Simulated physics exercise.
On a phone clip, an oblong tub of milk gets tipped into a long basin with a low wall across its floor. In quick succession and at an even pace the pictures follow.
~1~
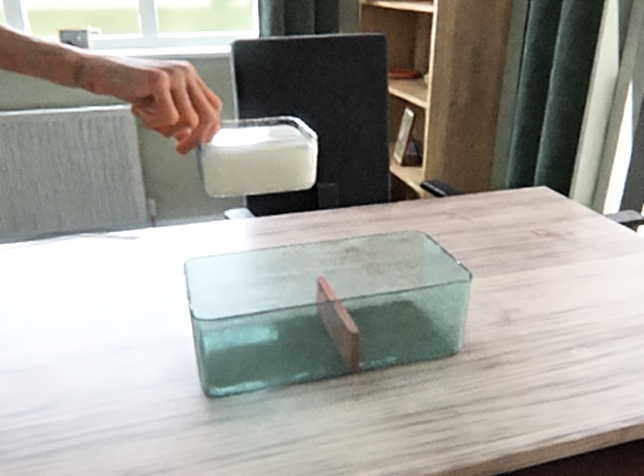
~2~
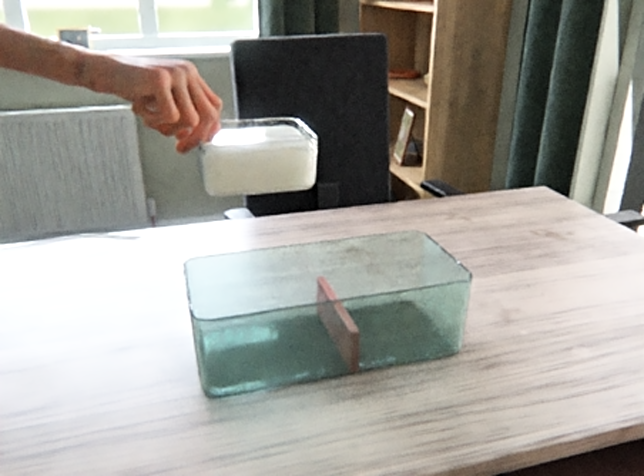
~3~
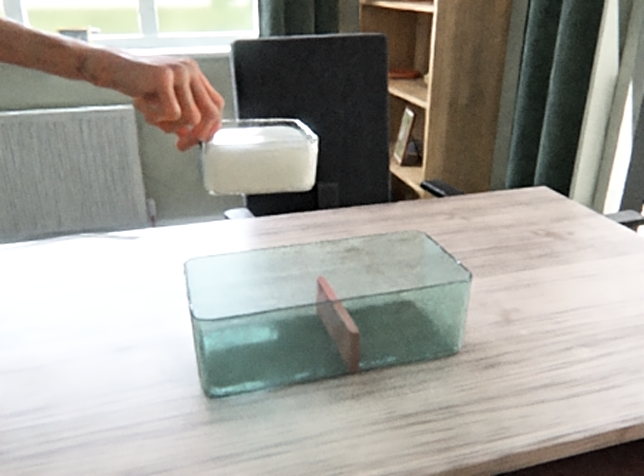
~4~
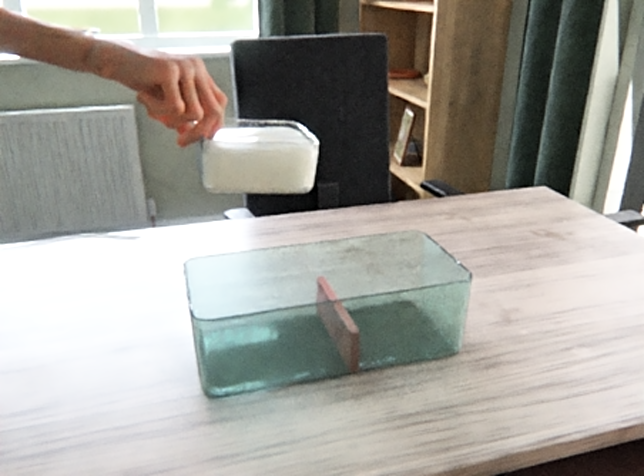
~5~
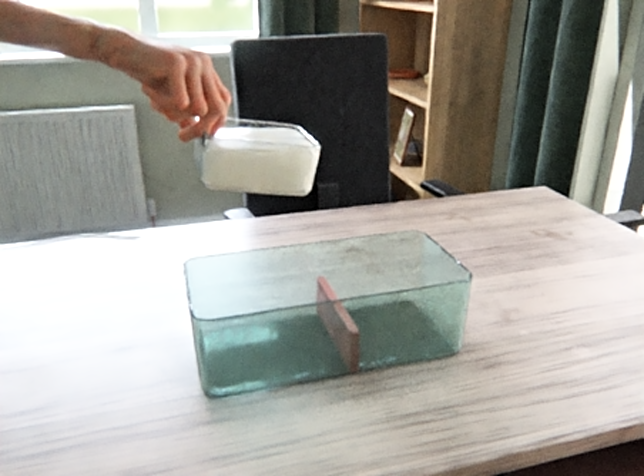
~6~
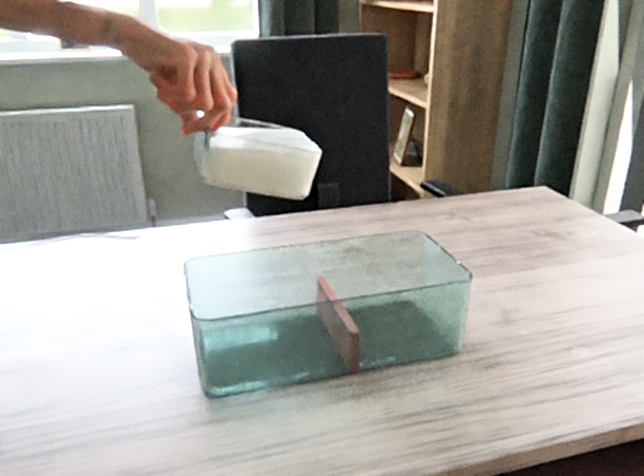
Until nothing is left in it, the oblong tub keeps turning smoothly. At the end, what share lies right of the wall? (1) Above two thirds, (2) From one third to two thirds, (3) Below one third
1.
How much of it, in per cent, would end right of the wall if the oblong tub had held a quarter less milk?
About 65 percent.
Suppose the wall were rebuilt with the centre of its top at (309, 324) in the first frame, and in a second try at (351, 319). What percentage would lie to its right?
80 % and 65 %, roughly.
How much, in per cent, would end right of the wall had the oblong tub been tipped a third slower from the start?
Roughly 75 per cent ends up there.
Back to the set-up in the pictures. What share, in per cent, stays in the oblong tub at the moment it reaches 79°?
Looks like roughly 25 percent is still held.
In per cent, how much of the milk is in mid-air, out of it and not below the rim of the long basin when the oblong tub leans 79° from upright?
Around 50 in a hundred.
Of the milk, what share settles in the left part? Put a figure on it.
Roughly 25 percent of it.
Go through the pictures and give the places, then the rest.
Tilt 0°; pouring edge (306, 129); surface from (199, 142) to (303, 134); the long basin's rim runs from (187, 289) to (447, 253); the wall's top is at (336, 303), in the first frame.
Tilt 1°; pouring edge (306, 130); surface from (199, 142) to (303, 134), in the second frame.
Tilt 3°; pouring edge (307, 131); surface from (200, 141) to (304, 135), in the third frame.
Tilt 6°; pouring edge (308, 134); surface from (200, 141) to (305, 136), in the fourth frame.
Tilt 10°; pouring edge (309, 138); surface from (201, 141) to (306, 136), in the fifth frame.
Tilt 15°; pouring edge (310, 143); surface from (201, 140) to (308, 138); 1 per cent is over the edge, in the sixth frame.
A moment on, the oblong tub is tipped on its side and 26 per cent is still to pour, 1 is left of the wall and 23 right of it.
Next, the oblong tub is tipped right over and 3 per cent is still to pour, 15 is left of the wall and 75 right of it.
Then the oblong tub is tipped right over and 0 per cent is still to pour, 23 is left of the wall and 75 right of it.
Later the oblong tub is tipped right over and 0 per cent is still to pour, 23 is left of the wall and 76 right of it.
Finally, 23 per cent lies left of the wall, 76 right of it and 2 outside.
